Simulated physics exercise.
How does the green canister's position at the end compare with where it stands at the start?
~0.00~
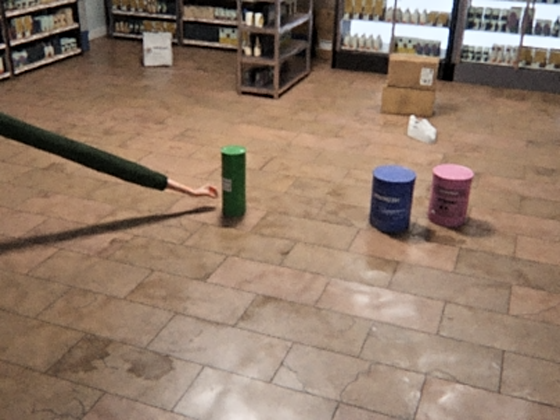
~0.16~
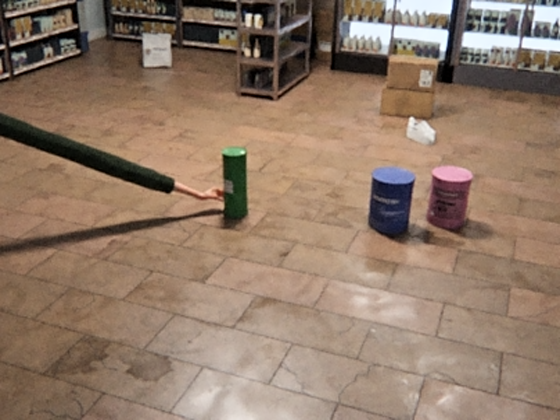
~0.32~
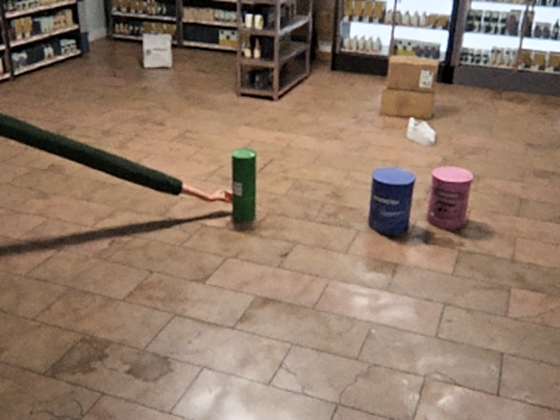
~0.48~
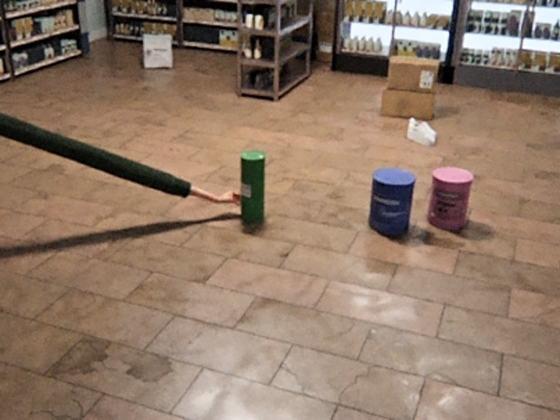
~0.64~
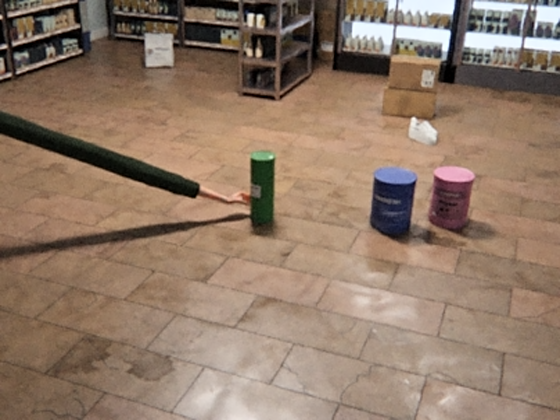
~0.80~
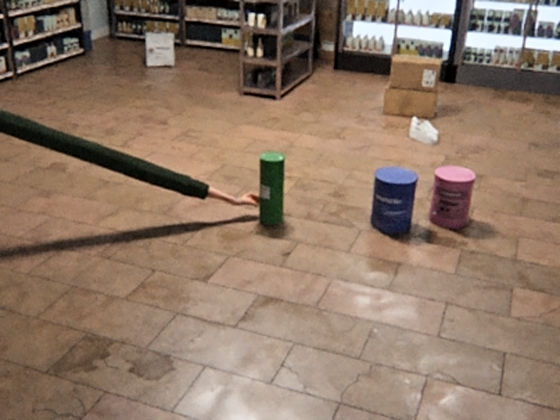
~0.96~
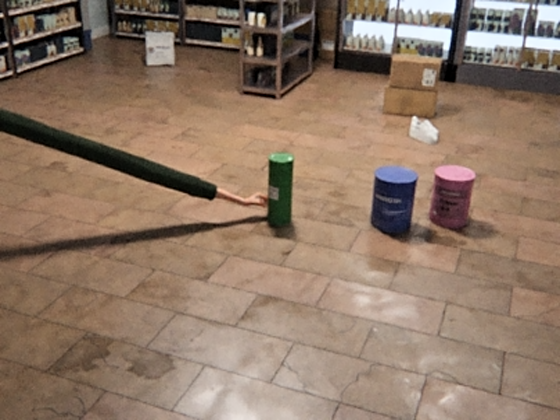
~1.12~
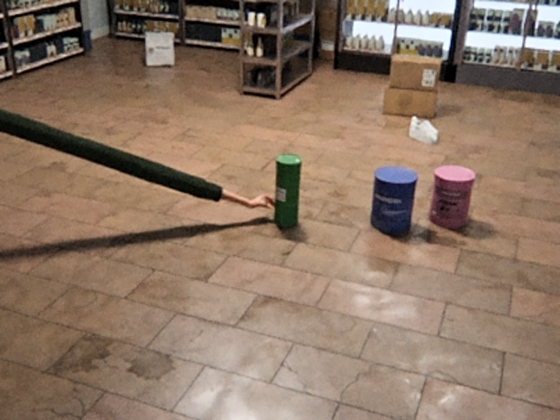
At the end the green canister stands farther to the right than at the start, closer to the blue pail but with a gap still between them.
